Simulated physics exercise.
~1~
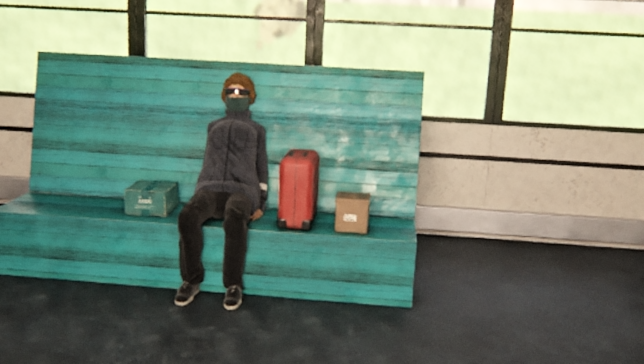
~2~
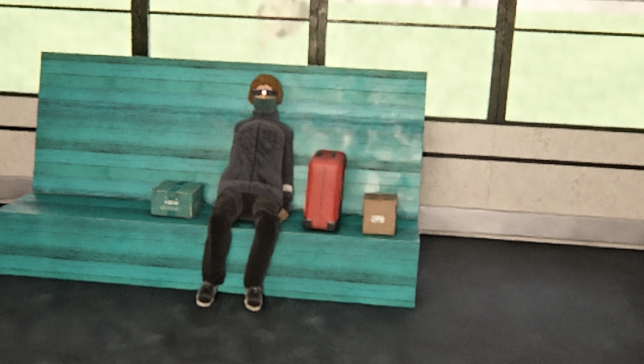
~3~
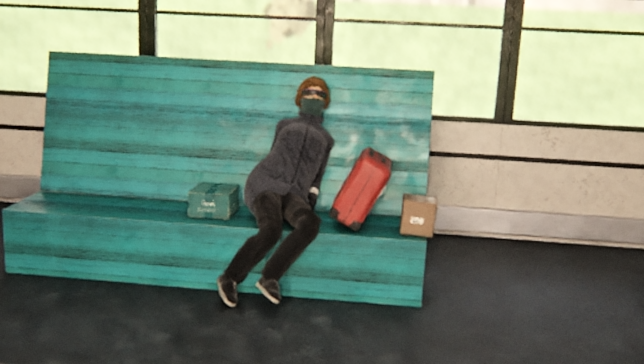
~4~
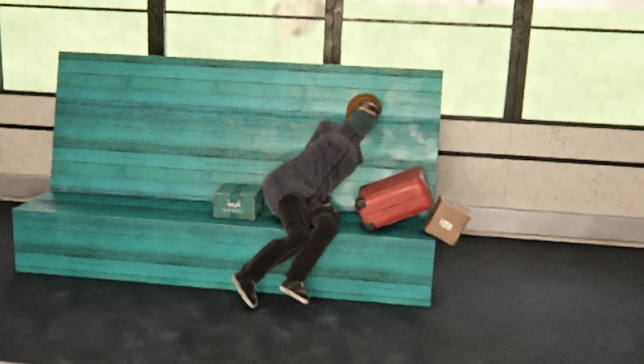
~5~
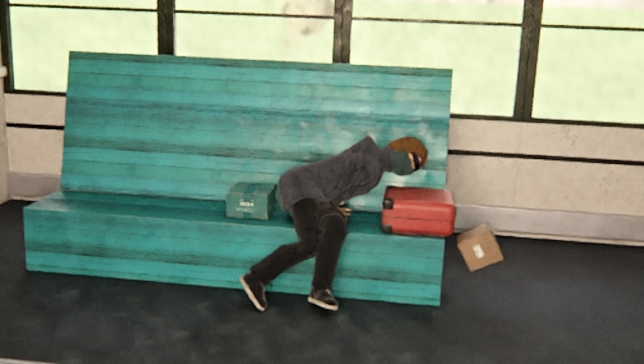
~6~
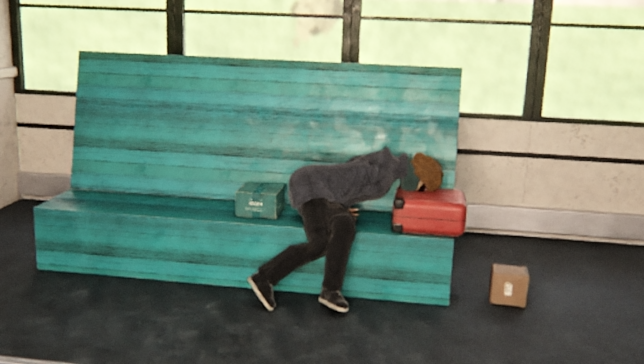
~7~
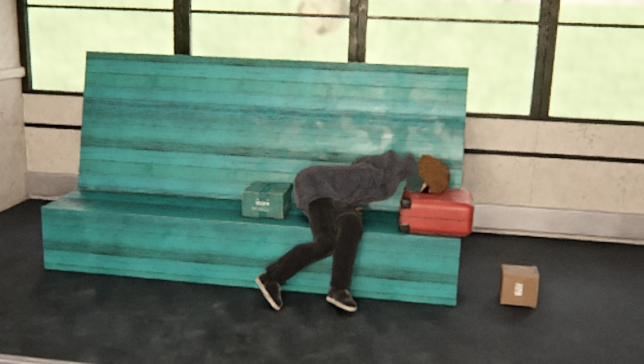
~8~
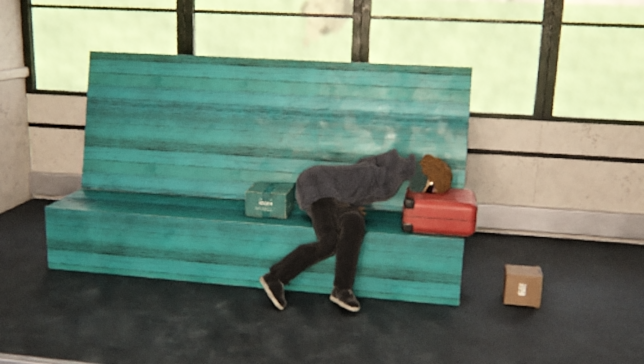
On a train bench, a sleeper and red suitcase topple right as a brown box falls off.
